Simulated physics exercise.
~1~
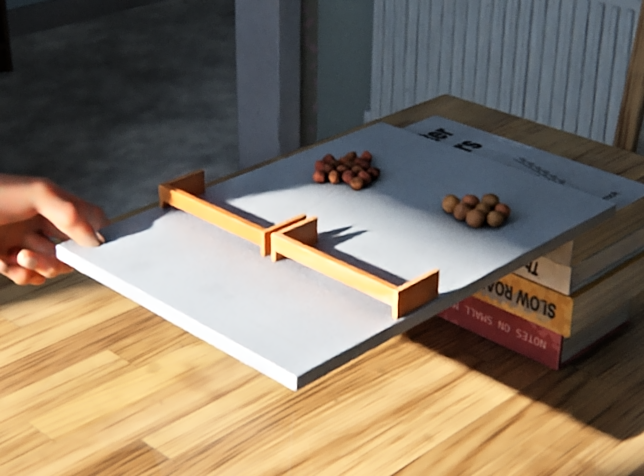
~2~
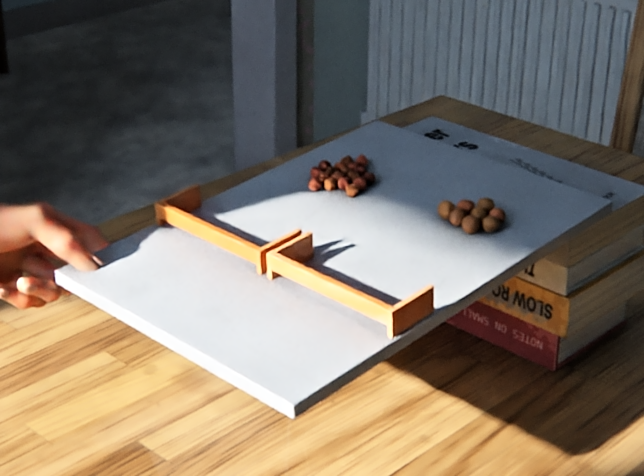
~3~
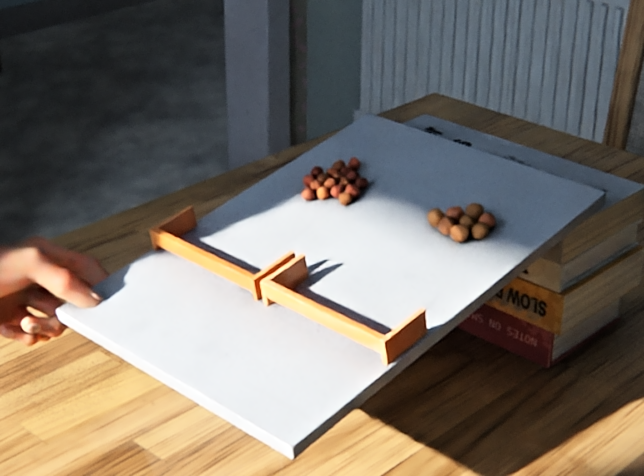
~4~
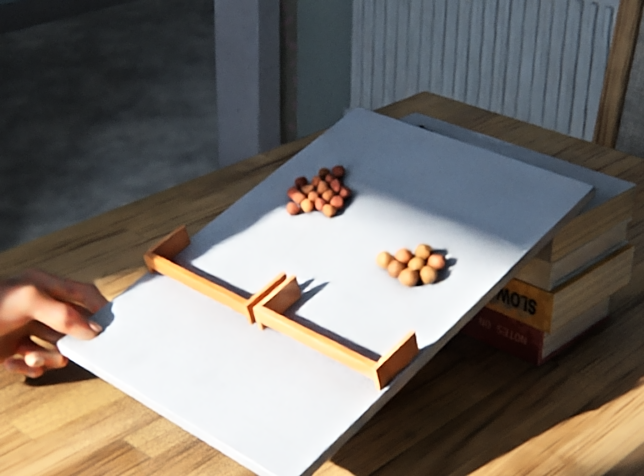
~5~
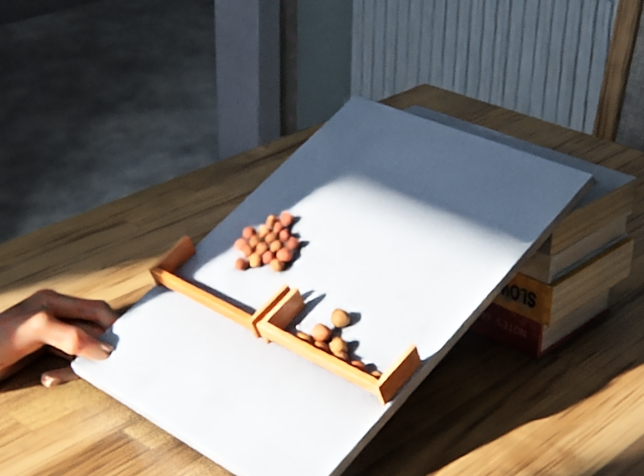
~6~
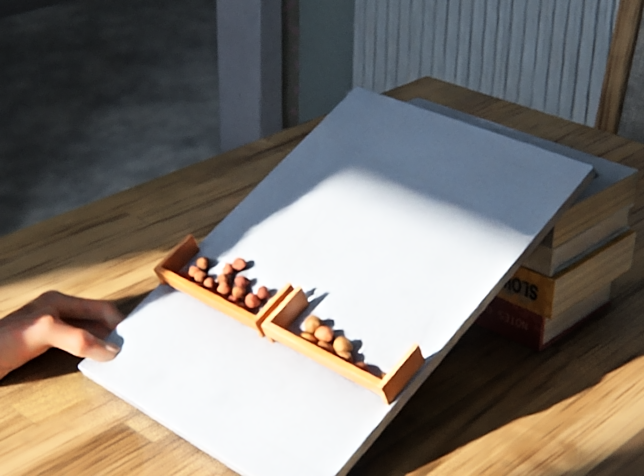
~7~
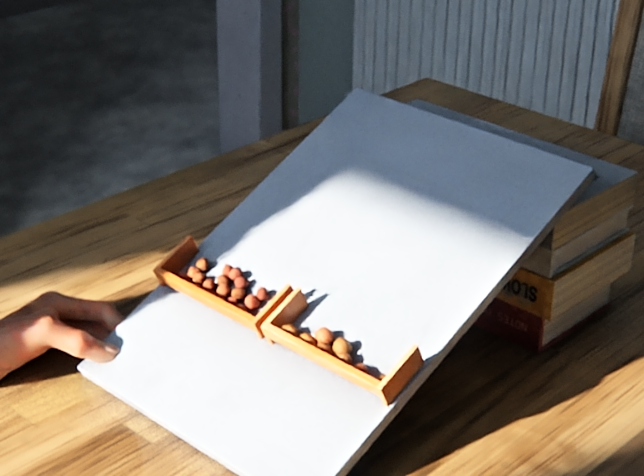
The clip shows a hand steepening a pale board propped on stacked books, with two clusters of small brown balls above two orange bars. The nearer cluster slides down to its bar first, then the farther one follows, and both end resting behind the bars.
